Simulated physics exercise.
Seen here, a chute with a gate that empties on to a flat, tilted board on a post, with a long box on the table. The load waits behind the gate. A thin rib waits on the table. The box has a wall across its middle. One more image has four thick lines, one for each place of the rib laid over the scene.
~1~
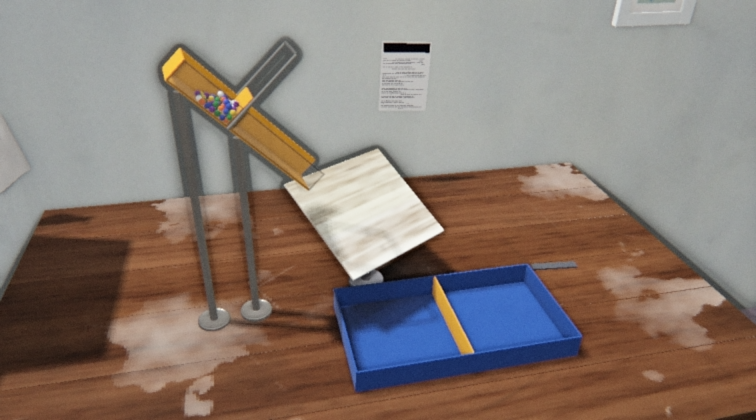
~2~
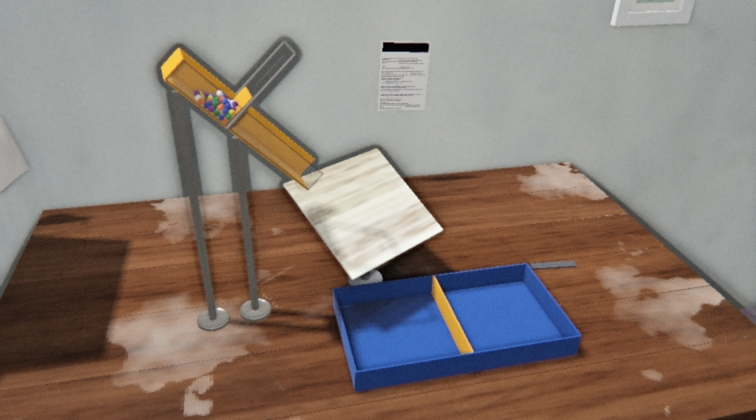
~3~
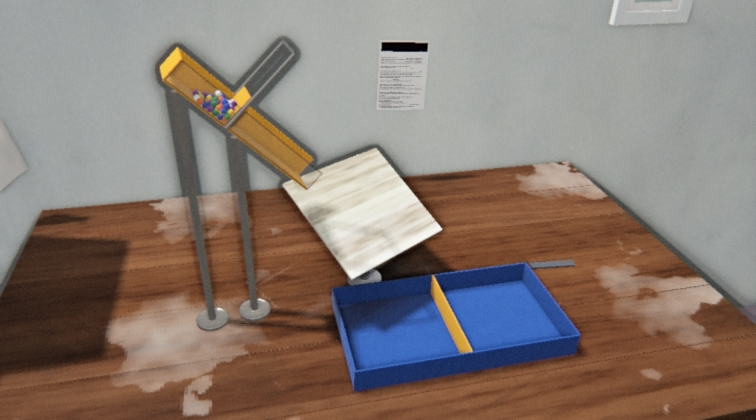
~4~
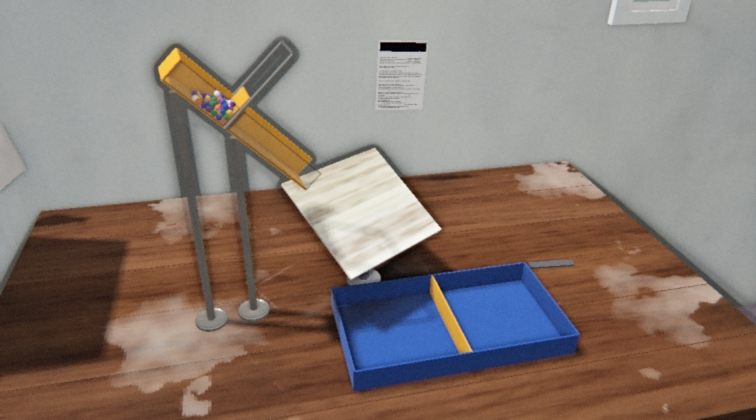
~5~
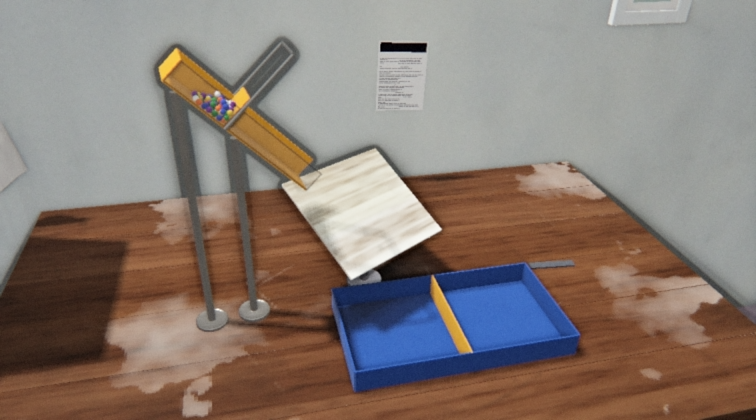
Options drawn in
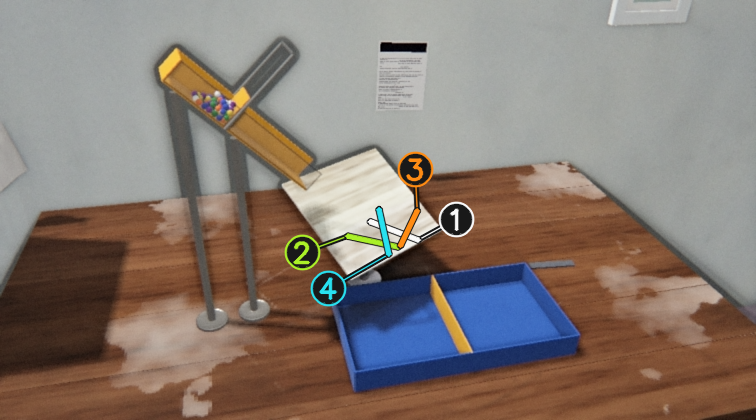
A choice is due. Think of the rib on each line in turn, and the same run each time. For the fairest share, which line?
Best: 1.
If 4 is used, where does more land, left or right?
The left half.
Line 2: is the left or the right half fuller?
Right.
On the marked copy, line 1 from (370, 221) to (418, 239); line 2 from (347, 236) to (398, 247); line 3 from (417, 210) to (400, 245); line 4 from (379, 209) to (388, 254).
Choosing 1, of what is caught, about half in the left half, about half in the right.
Choosing 2, of what is caught, a small part in the left half, nearly all in the right.
Choosing 3, of what is caught, most in the left half, about a quarter in the right.
Choosing 4, of what is caught, most in the left half, a small part in the right.
